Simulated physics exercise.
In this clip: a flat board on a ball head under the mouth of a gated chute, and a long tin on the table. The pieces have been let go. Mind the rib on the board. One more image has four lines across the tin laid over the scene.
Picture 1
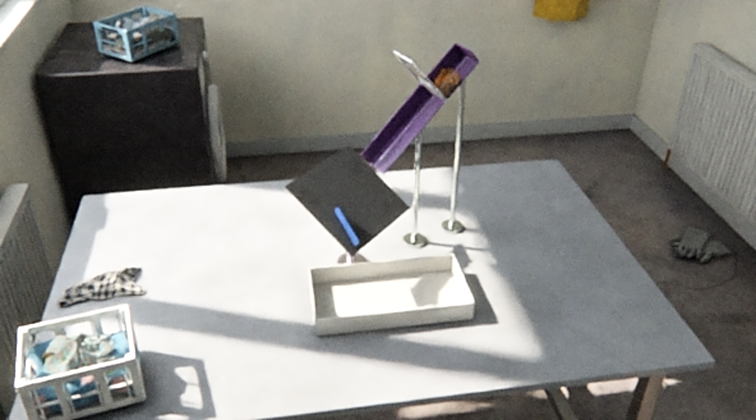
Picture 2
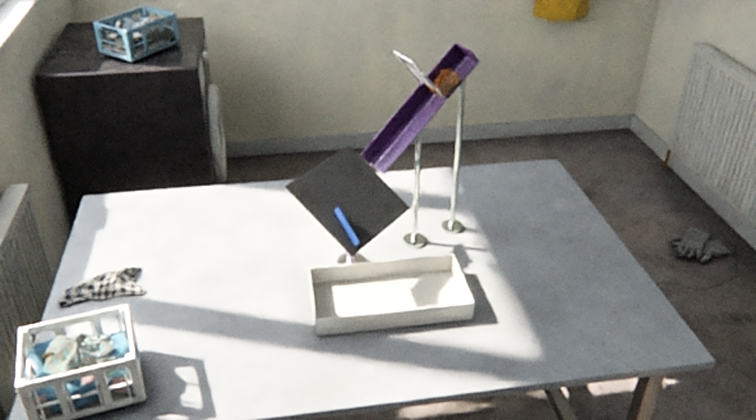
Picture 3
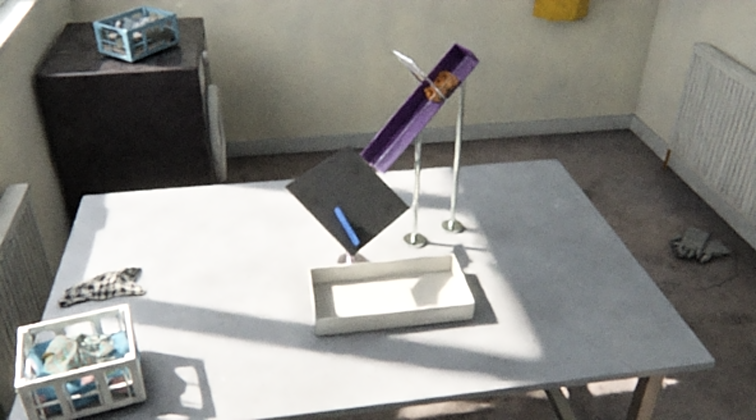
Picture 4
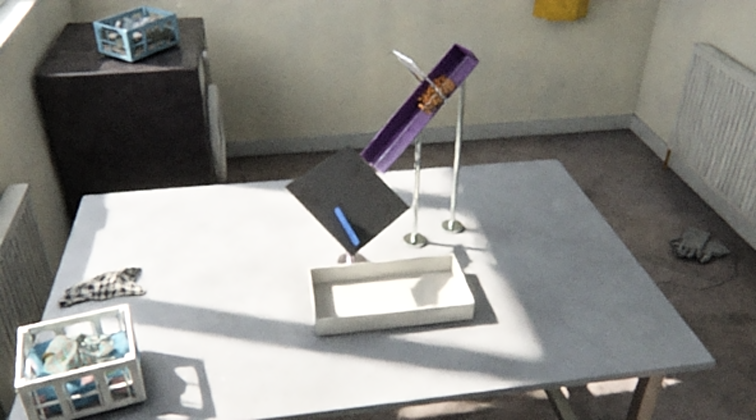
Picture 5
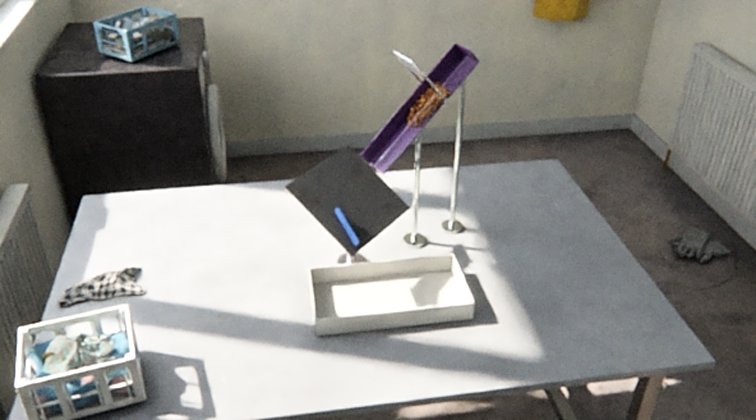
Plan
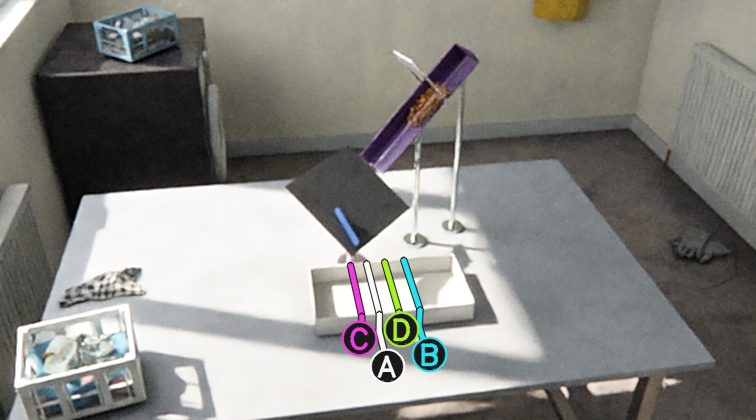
The footage shows small brown pieces near the top of a sloping purple chute, above a tilted black board with a blue rib and an empty pale tin; the pieces begin sliding down the chute, spreading into a longer cluster.
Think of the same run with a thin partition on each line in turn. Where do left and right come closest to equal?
Take D.
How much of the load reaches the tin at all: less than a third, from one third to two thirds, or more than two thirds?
More than two thirds.
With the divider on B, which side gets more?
The left side.
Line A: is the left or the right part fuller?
The right side.
On the marked copy, line A crosses the front rim at (379, 313); line B crosses the front rim at (419, 308); line C crosses the front rim at (361, 315); line D crosses the front rim at (398, 311).
If A is chosen, of what is caught, just a few on the left of the divider, almost all on the right.
If B is chosen, of what is caught, almost all on the left of the divider, about a tenth on the right.
If C is chosen, of what is caught, just a few on the left of the divider, almost all on the right.
If D is chosen, of what is caught, roughly two thirds on the left of the divider, roughly a third on the right.
